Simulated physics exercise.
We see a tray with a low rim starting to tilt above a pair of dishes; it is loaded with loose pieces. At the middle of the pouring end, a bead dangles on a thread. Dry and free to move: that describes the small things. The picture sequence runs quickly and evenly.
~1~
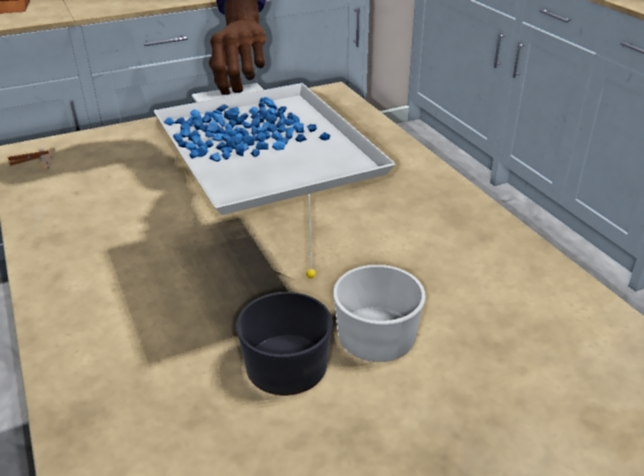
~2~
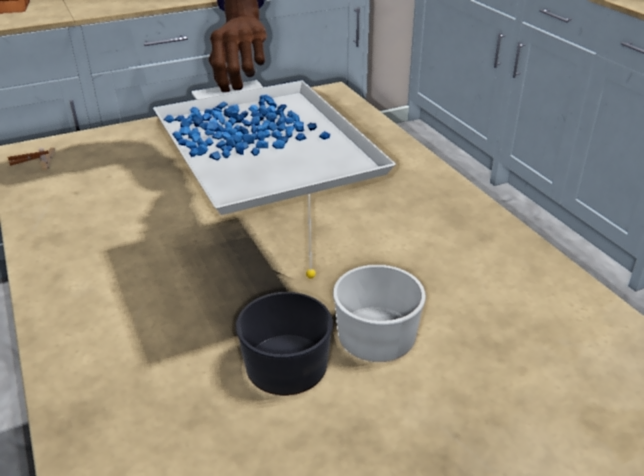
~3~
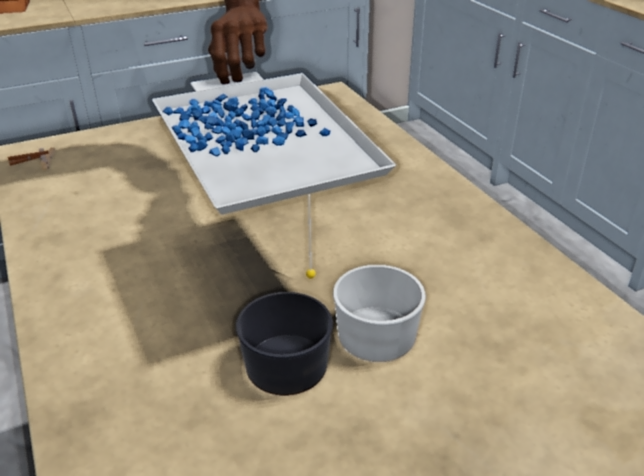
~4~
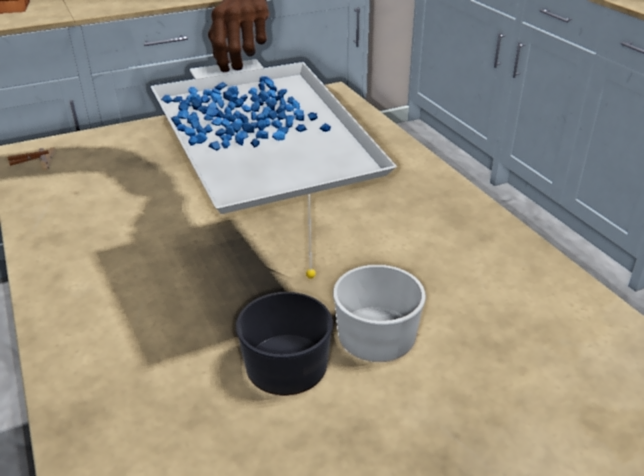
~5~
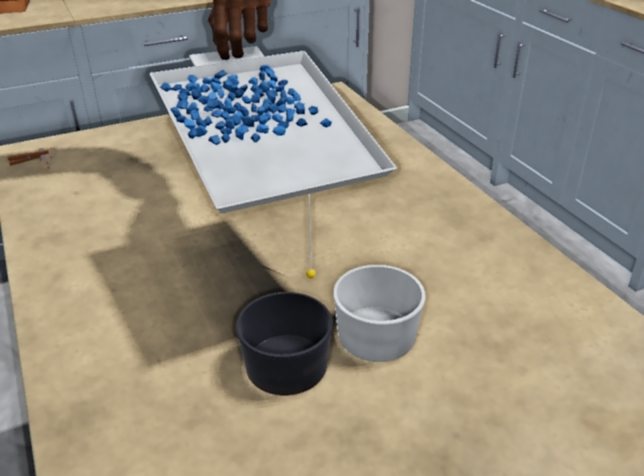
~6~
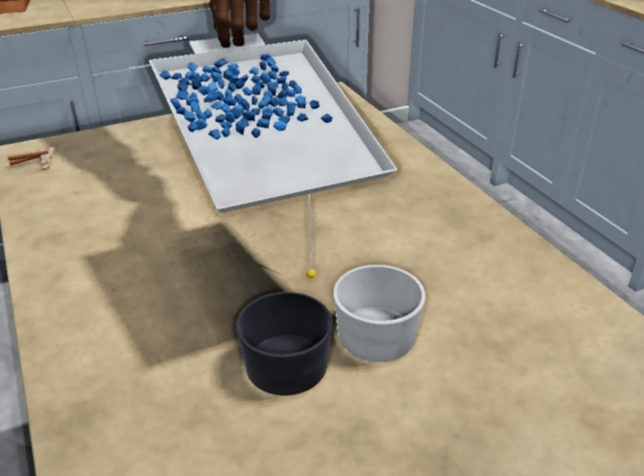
The clip opens on a white tray of blue stones held level by a hand above a kitchen counter, with a black dish, a pale grey dish and a hanging yellow bead below. The hand gradually raises the far end, tilting the tray toward the dishes, while the stones stay clustered near that raised end.
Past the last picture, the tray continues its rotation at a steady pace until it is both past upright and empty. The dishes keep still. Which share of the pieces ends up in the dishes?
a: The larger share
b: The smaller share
a, the larger share.
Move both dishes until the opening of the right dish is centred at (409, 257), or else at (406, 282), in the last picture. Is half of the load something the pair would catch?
For the two tries in order: Not as much as half, exceeding half.
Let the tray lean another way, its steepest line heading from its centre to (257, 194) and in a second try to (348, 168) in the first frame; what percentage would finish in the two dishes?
The first try gives close to 50 per cent, the second close to 50 per cent.
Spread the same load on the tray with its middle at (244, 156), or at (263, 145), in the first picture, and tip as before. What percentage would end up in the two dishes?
Near 90 per cent and near 80 per cent.
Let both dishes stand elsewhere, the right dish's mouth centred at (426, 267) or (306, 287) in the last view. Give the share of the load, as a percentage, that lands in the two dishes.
I'd expect some 50 percent, and then some 20 percent.
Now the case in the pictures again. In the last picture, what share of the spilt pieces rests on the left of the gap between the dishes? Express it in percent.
30 %, near enough.
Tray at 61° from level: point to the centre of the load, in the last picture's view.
(331, 203).
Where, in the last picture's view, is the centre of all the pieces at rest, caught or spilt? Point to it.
Near pixel (363, 341).
Shortly afterwards, tray tipped steeply; near half on the tray; only a few in the left dish; a little in the right dish; only a few outside both; near half in the air.
Next, tray tipped past a quarter turn; a little on the tray; near a quarter in the left dish; near a third in the right dish; near a quarter outside both; a little in the air.
Some moments later, tray tipped past a quarter turn; near a quarter in the left dish; near half in the right dish; near a quarter outside both.
In the end, tray tipped past a quarter turn; near a quarter in the left dish; near half in the right dish; near a quarter outside both.
